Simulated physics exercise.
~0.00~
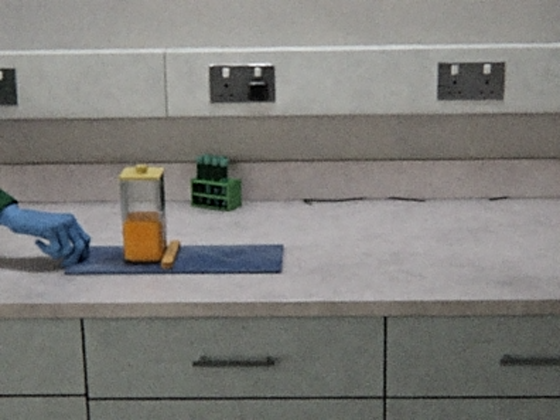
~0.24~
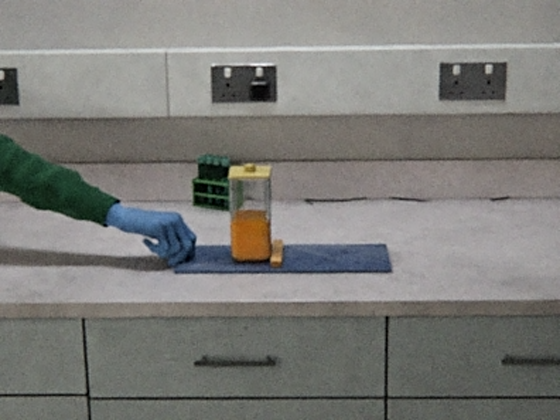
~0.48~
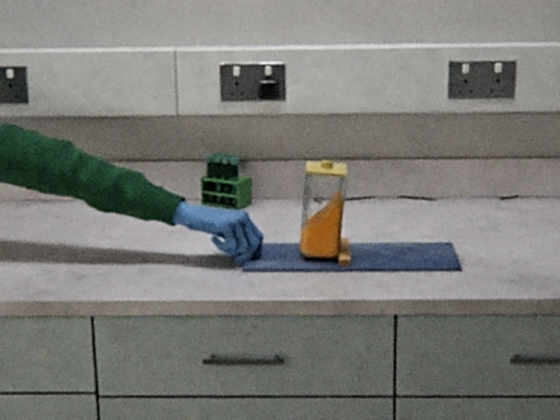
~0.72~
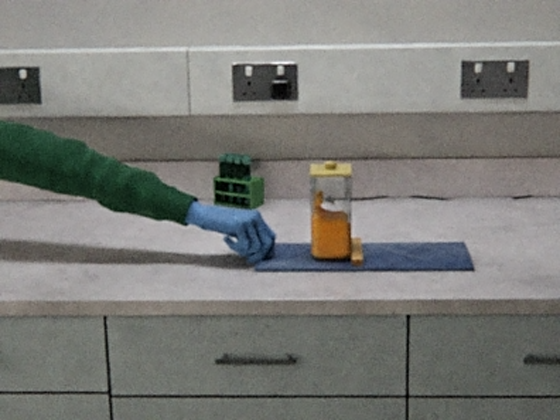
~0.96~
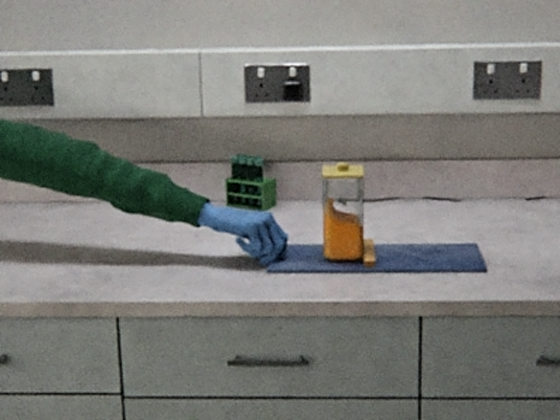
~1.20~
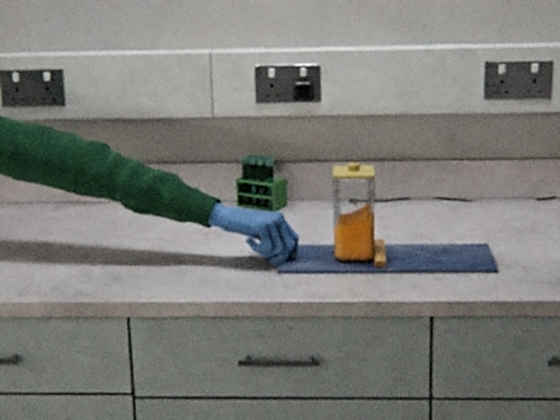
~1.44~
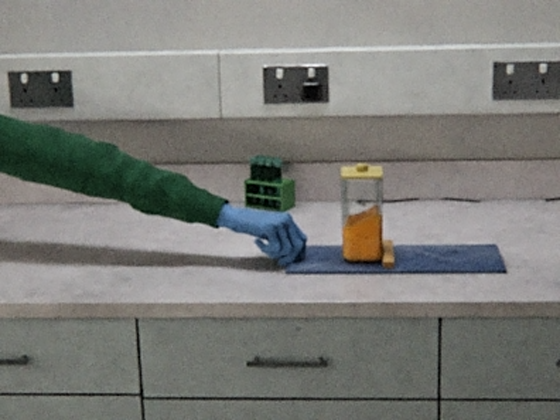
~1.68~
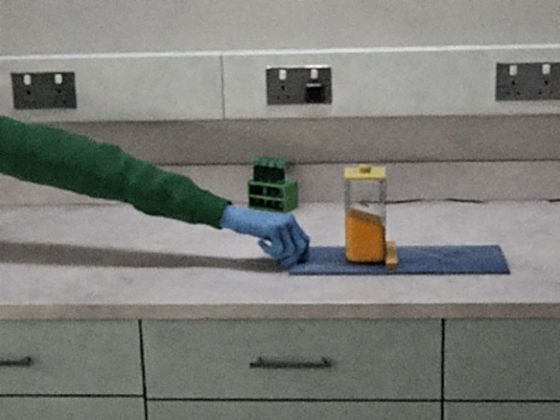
To begin with, a blue-gloved hand grips the left end of a flat blue board on a pale countertop, where a square, yellow-capped bottle partly filled with orange liquid stands beside a small wooden strip. The board glides right, carrying the bottle along as a green-sleeved arm stretches into view. Then the board brakes, and the liquid sloshes up against the bottle's right side. Next the liquid swings back and keeps rocking while the view drifts slightly left. Finally, the bottle is still upright in its place on the board, with the liquid's surface tilted and the hand still at the board's edge.
